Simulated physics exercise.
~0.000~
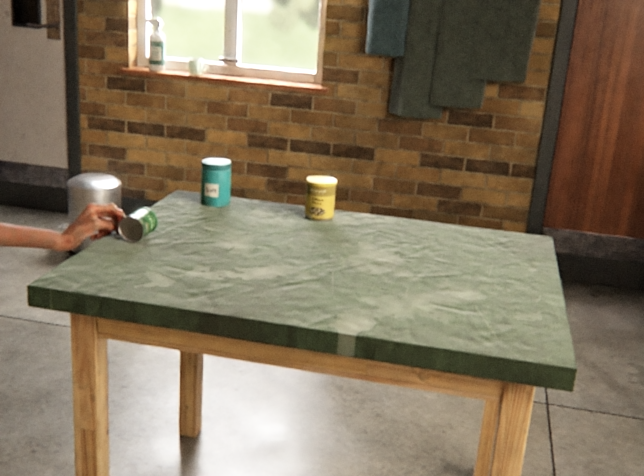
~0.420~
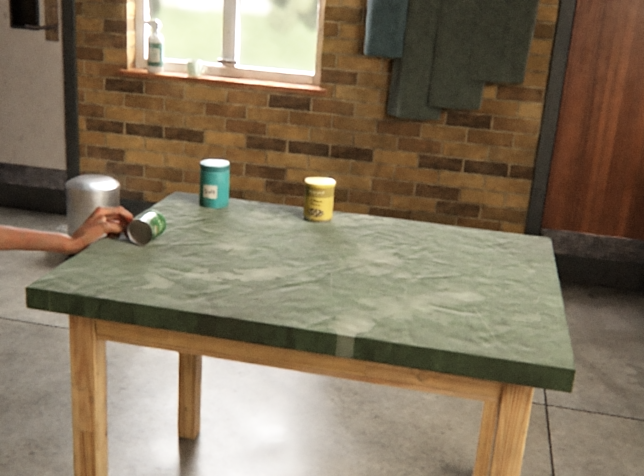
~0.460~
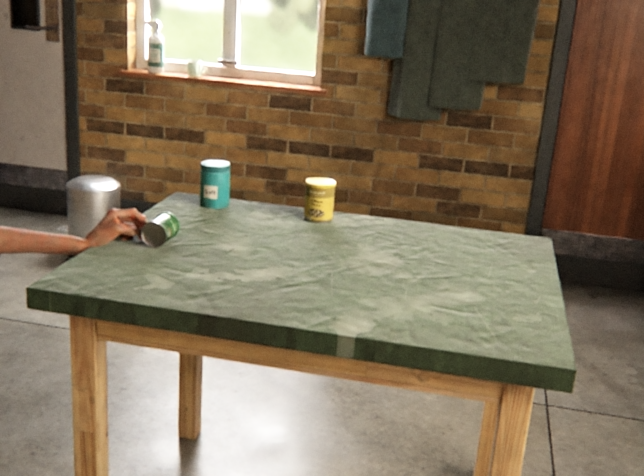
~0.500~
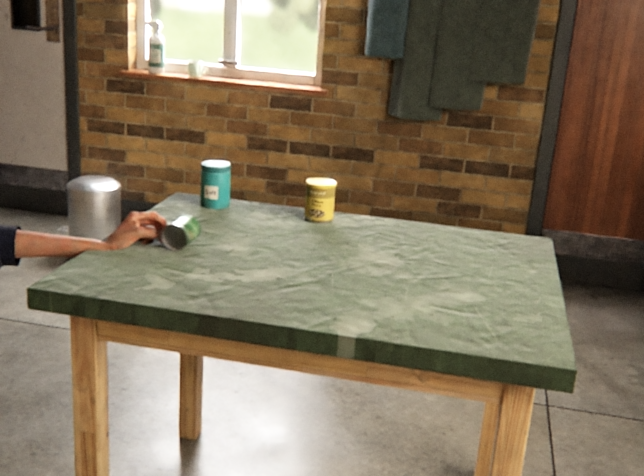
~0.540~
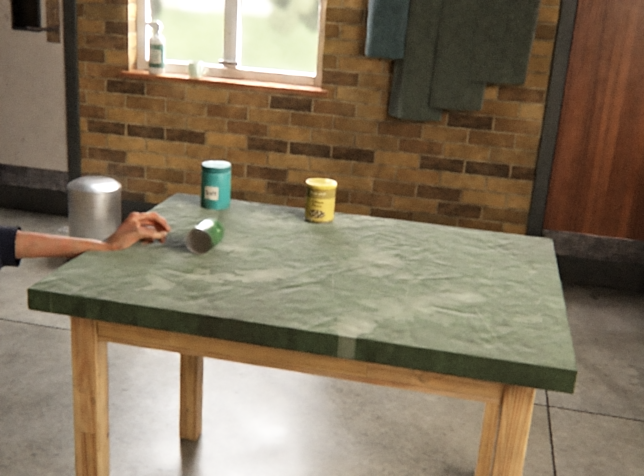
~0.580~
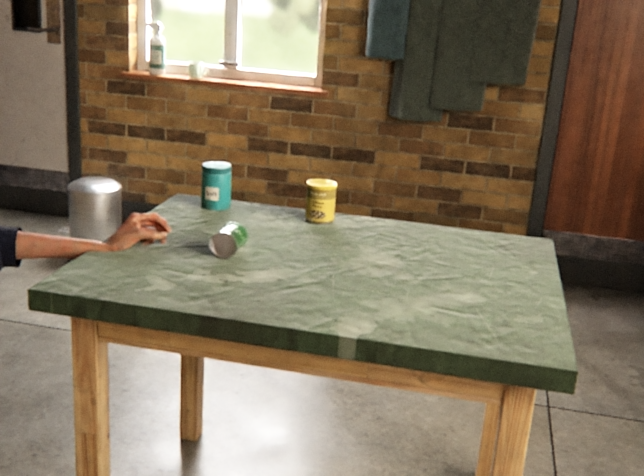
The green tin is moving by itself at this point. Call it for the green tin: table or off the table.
Off the table.
After 0.88 s, green tin rolled well along near (401, 263).
After 1.18 s, green tin rolled well along near (560, 284).
After 1.58 s, green tin now off the table.
By the end (1.8 s), off the table, green tin.
